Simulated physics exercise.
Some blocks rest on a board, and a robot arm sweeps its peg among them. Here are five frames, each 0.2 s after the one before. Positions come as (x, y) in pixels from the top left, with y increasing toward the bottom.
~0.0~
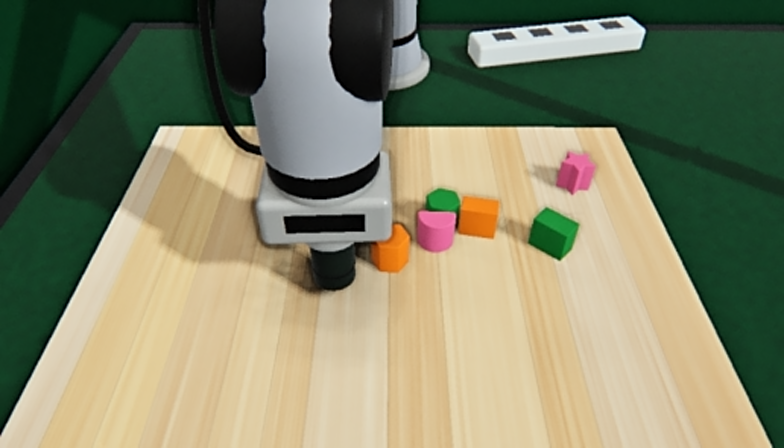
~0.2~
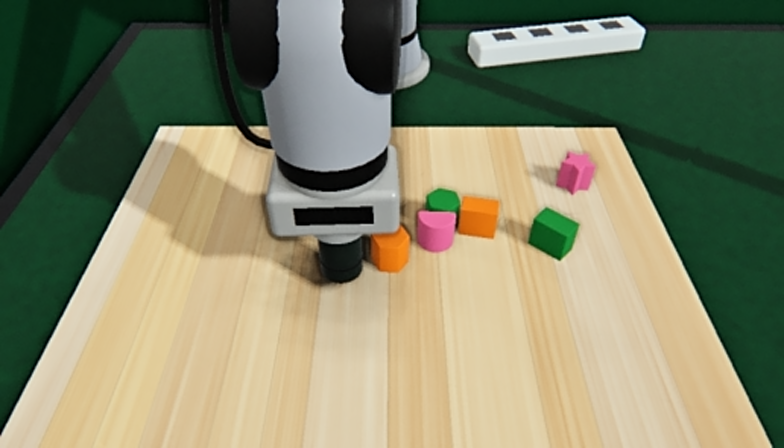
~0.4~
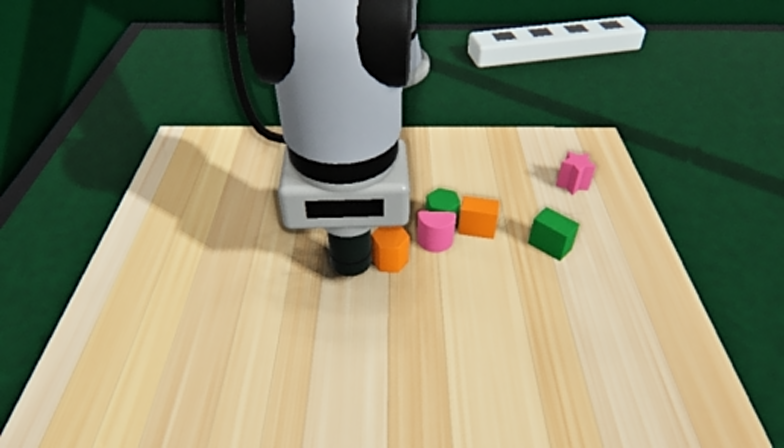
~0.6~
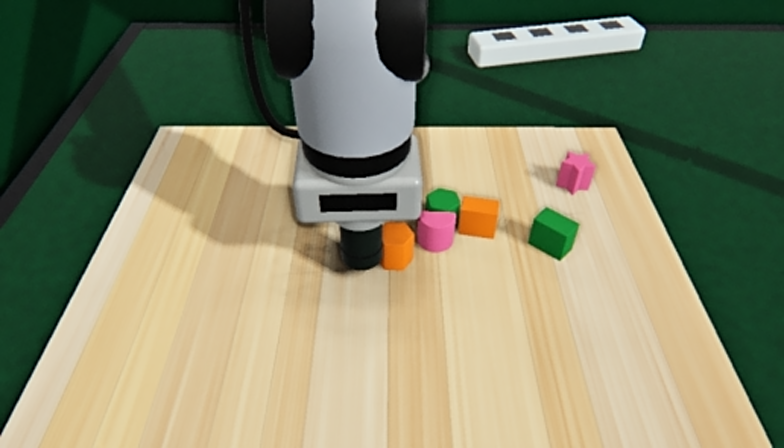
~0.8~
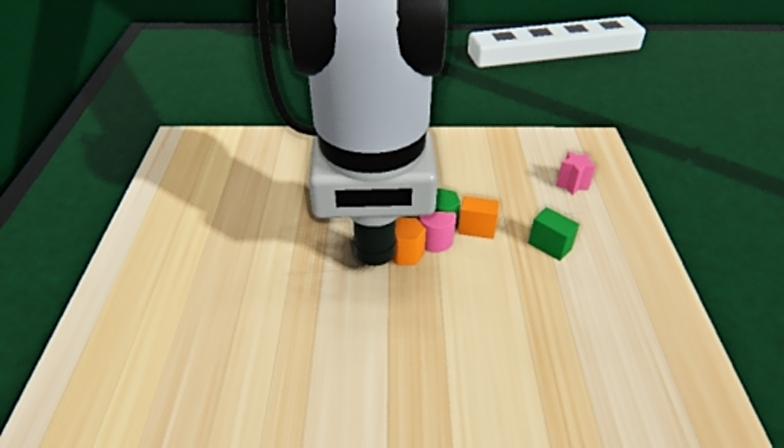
On a wooden board scattered with colored blocks, a robot arm moved its dark peg to the right and slightly away, then nudged an orange block a short way right beside a pink one.
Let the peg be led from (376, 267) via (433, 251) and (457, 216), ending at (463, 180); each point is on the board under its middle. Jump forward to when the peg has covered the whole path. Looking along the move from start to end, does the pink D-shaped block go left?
It seems not.
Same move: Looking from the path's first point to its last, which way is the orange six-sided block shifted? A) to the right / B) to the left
My pick is A.
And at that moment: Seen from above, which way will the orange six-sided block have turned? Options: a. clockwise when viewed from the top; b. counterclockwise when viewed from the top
Correct choice: A.
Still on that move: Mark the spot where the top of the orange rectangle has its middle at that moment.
Close to (504, 182).
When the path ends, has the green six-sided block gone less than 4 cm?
No, that is not how it ends up.
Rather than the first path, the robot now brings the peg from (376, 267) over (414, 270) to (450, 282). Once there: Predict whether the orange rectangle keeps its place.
The orange rectangle changes place.
On the path given first. One third of the way, peg (434, 237); orange six-sided block (466, 215); pink D-shaped block (497, 210), turned 15° clockwise; green six-sided block (448, 194), turned 30° anticlockwise; orange rectangle (491, 195).
Two thirds of the way, peg (459, 201); orange six-sided block (495, 198), turned 40° clockwise; pink D-shaped block (527, 205), turned 30° clockwise; green six-sided block (452, 169), turned 65° anticlockwise; orange rectangle (504, 182), turned 15° clockwise.
At the end, peg (465, 166); orange six-sided block (495, 198), turned 45° clockwise; pink D-shaped block (527, 205), turned 30° clockwise; green six-sided block (441, 142), turned 140° anticlockwise; orange rectangle (504, 182), turned 15° clockwise.
